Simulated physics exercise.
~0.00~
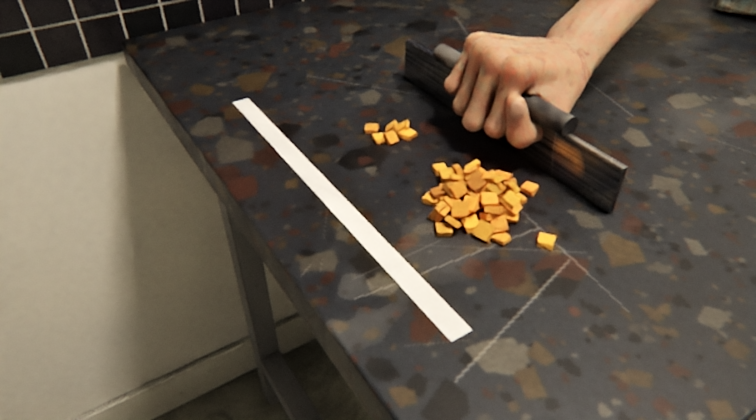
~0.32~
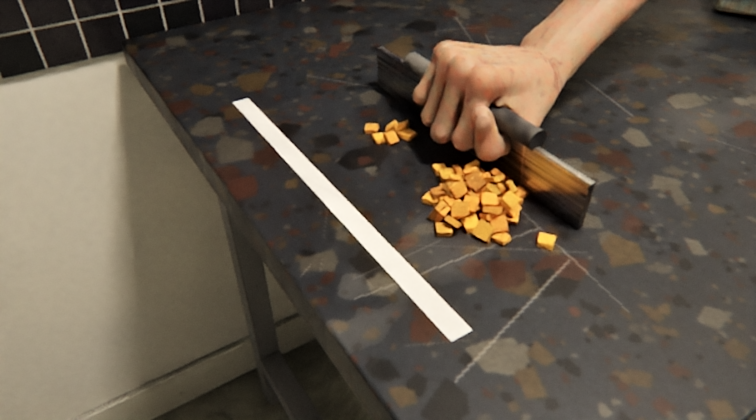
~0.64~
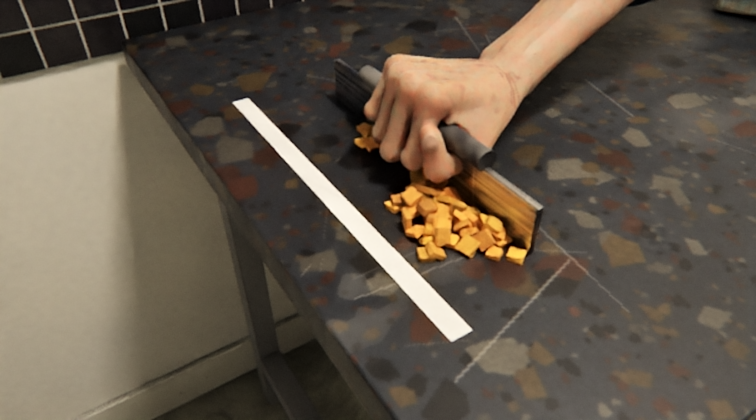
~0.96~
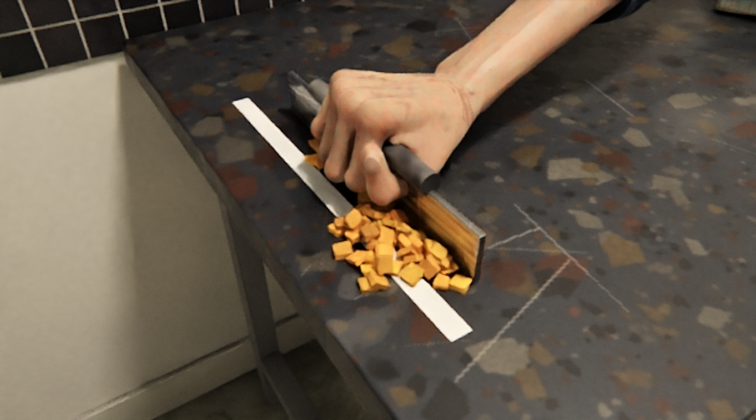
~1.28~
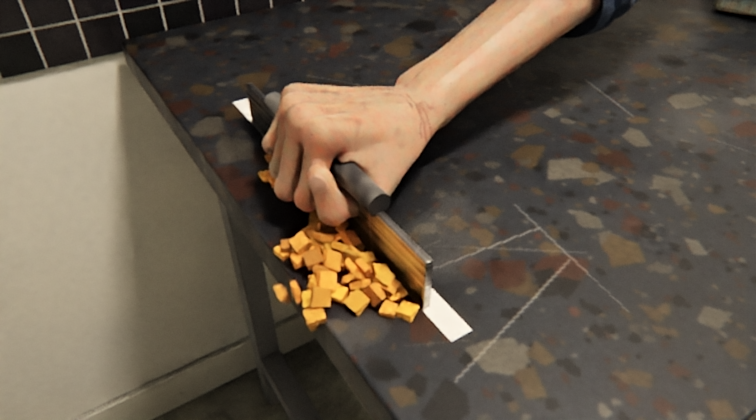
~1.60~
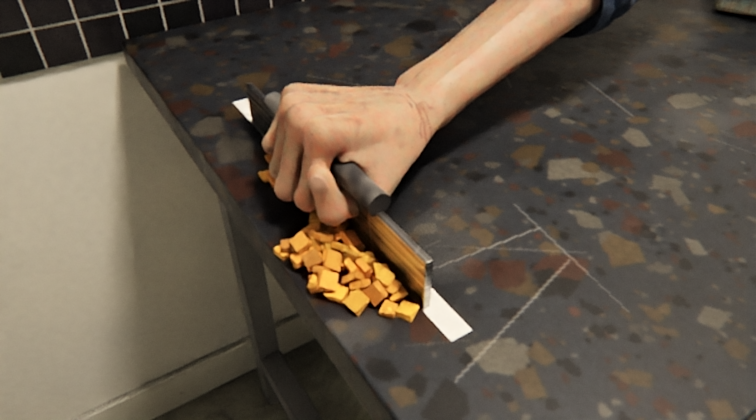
In this clip, a hand slides a scraper leftward across a dark speckled table, pushing a large heap and a small heap of orange pieces over a white strip. The scraper stops on the strip, with a few pieces of the larger, nearer heap slipping over the table edge and the rest staying on top.
